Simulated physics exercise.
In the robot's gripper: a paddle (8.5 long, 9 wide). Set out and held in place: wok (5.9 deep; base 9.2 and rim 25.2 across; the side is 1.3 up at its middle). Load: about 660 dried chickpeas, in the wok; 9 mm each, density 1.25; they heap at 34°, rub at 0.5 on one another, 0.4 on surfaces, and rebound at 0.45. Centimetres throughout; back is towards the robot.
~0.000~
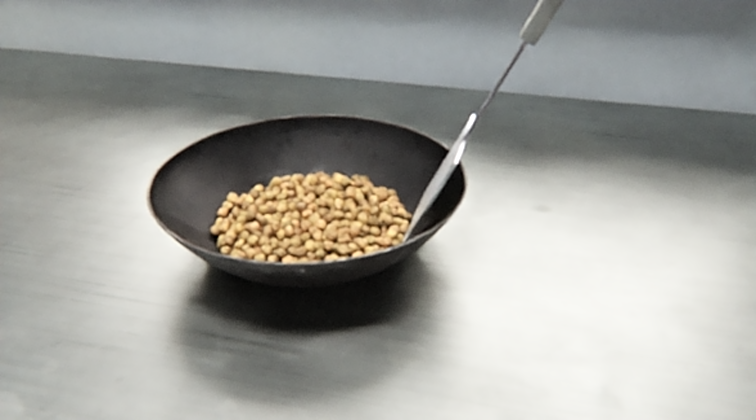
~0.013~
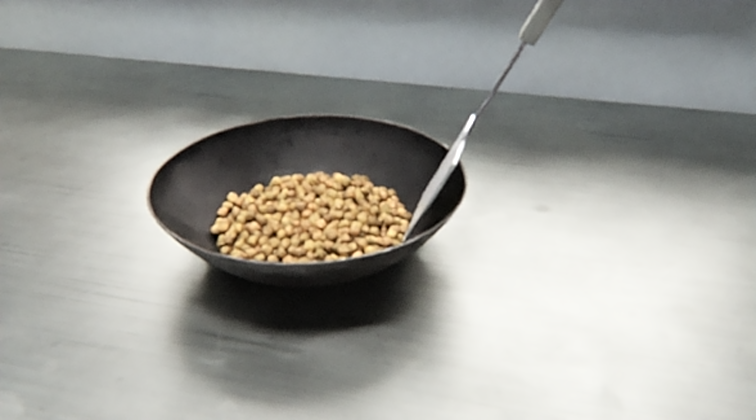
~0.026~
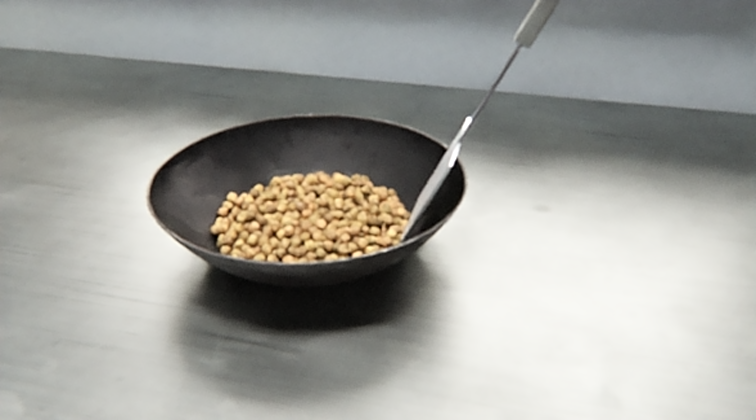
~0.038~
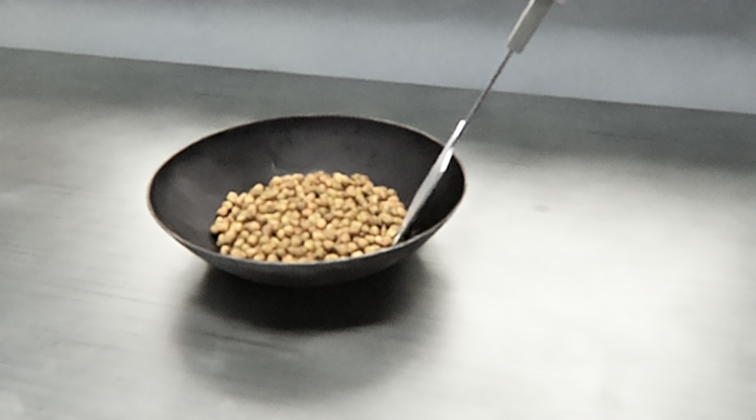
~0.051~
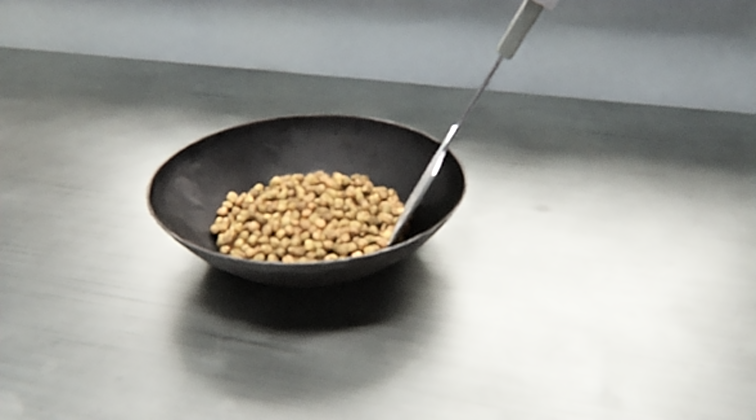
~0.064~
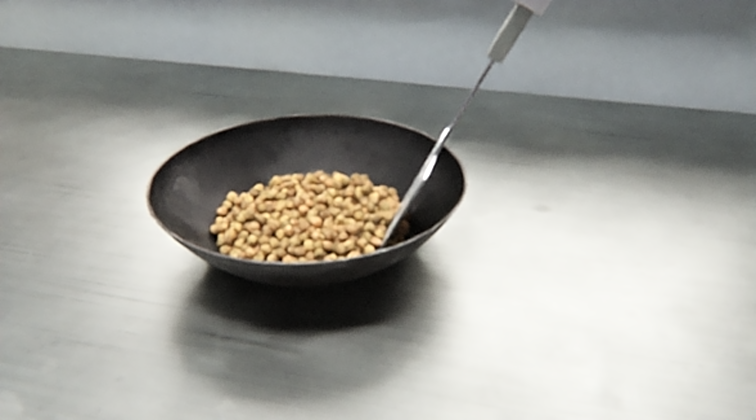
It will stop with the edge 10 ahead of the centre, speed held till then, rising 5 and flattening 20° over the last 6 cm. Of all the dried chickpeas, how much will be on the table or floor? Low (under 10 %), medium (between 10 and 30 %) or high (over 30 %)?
On the table or floor the share is medium, between 10 and 30 %.
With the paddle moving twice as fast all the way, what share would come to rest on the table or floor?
It would be near 35 per cent.
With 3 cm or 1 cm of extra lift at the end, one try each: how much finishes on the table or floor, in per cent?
Some 30 and 30 per cent.
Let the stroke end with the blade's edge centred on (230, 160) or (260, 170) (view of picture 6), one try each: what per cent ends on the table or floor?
About 0 and 0 per cent.
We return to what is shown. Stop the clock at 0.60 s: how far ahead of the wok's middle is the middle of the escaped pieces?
Some 18 cm.
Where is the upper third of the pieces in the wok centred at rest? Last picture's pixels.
At about (231, 195).
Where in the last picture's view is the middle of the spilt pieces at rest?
Near (88, 205).
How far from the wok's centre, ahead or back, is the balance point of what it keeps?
Some 3.5 cm ahead.
By 0.20 s, sloping 64°, highest piece 6 above the table; 665 in the wok.
By 0.33 s, sloping 58°, highest piece 7 above the table; 665 in the wok.
By 0.60 s, sloping 44°, highest piece 8 above the table; 534 in the wok, 107 on the table or floor, 24 on the blade or in flight.
By 1.65 s, sloping 44°, highest piece 5 above the table; 534 in the wok, 131 on the table or floor.
Final count, 534 in the wok, 131 on the table or floor. That is 20 % on the table or floor.
